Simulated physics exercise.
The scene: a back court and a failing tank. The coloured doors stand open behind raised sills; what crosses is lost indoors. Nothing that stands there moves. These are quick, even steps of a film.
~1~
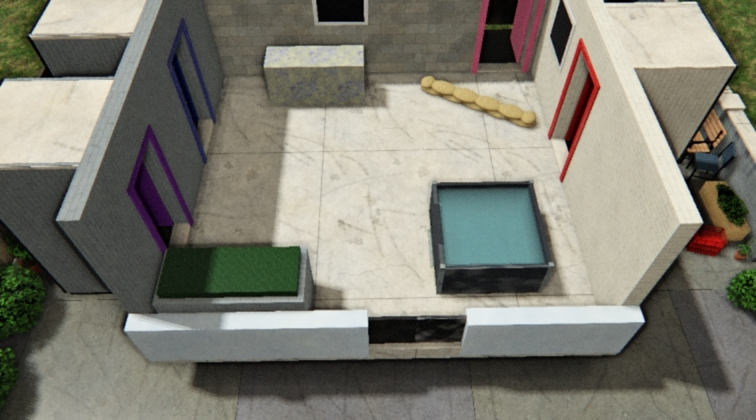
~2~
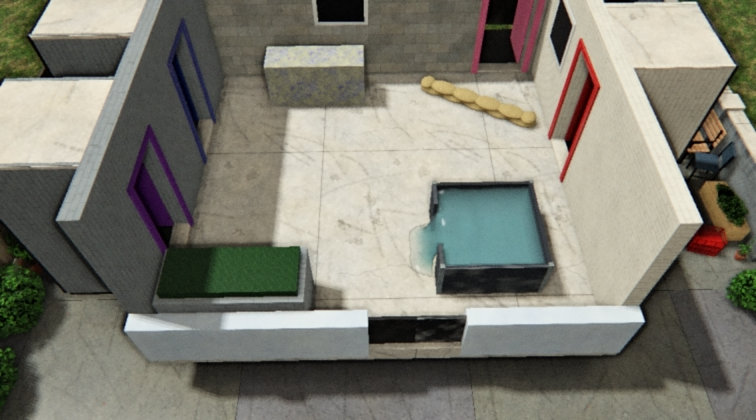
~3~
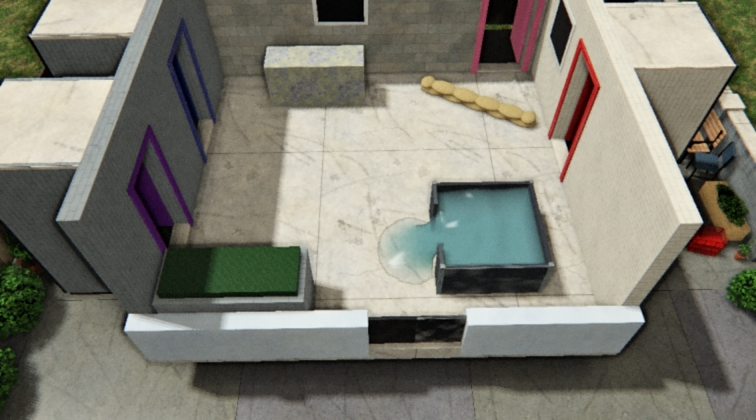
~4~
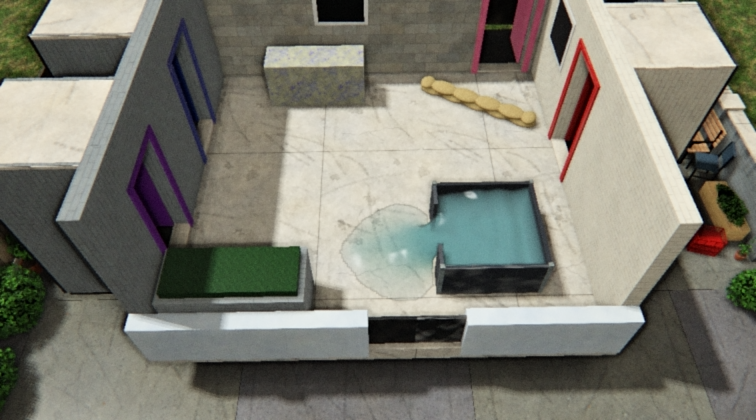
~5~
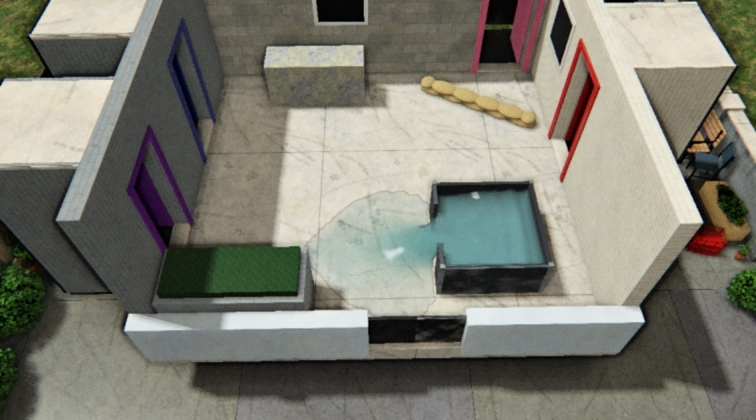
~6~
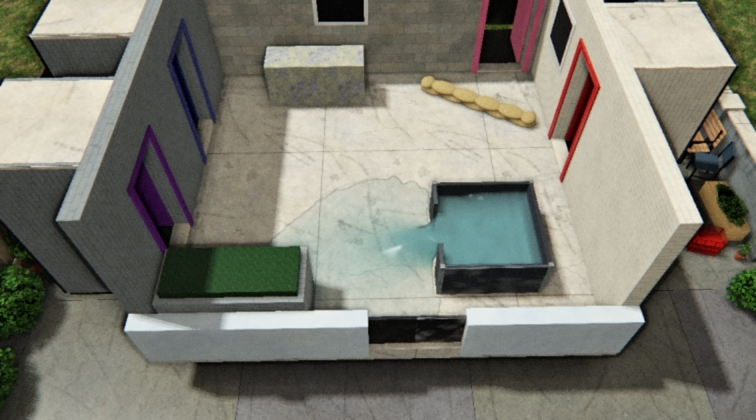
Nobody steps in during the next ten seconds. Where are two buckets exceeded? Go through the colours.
The red door holds within the limit; the purple door floods; the blue door holds within the limit; the pink door holds within the limit.
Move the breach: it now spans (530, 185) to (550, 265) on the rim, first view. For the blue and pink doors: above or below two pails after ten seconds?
Blue door takes less; pink door lets more in.
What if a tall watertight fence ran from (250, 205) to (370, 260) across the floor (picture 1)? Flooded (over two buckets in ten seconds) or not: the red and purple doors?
In short: The red door holds, the purple door stays under.
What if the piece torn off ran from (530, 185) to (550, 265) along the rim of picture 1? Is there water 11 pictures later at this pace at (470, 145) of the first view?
Answer: Awash.
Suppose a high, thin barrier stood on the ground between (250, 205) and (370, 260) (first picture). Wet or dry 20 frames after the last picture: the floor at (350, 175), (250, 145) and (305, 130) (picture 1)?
In turn: Flooded, wet, flooded.
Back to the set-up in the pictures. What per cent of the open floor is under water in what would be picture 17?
About 45 per cent.
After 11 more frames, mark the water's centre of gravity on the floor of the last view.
Around (384, 246).
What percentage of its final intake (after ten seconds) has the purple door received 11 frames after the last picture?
I make it 30 per cent.
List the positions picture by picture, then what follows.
In the first frame, still water in the water tank at (489, 226).
In the second frame, water pours out at (438, 241) and has run to (420, 229).
In the third frame, the front is at (383, 255), out from the gap at (437, 242).
In the fourth frame, the front is at (349, 246), out from the gap at (437, 243).
In the fifth frame, the front is at (311, 247), out from the gap at (437, 242).
In the sixth frame, water pours out at (437, 242) and has run to a hidden place.
A moment on, water covers 30 % of the floor; the red door not reached, the purple door wet at the sill, nothing in, the blue door not reached, the pink door not reached.
Next, water covers 45 % of the floor; the red door not reached, the purple door over two buckets in, the blue door wet at the sill, nothing in, the pink door not reached.
Then, water covers 50 % of the floor; the red door not reached, the purple door far over two buckets in, the blue door wet at the sill, nothing in, the pink door not reached.
Later, water covers 60 % of the floor; the red door not reached, the purple door far over two buckets in, the blue door wet at the sill, nothing in, the pink door not reached.
In the end, water covers 95 % of the floor; the red door wet at the sill, nothing in, the purple door far over two buckets in, the blue door wet at the sill, nothing in, the pink door wet at the sill, nothing in.
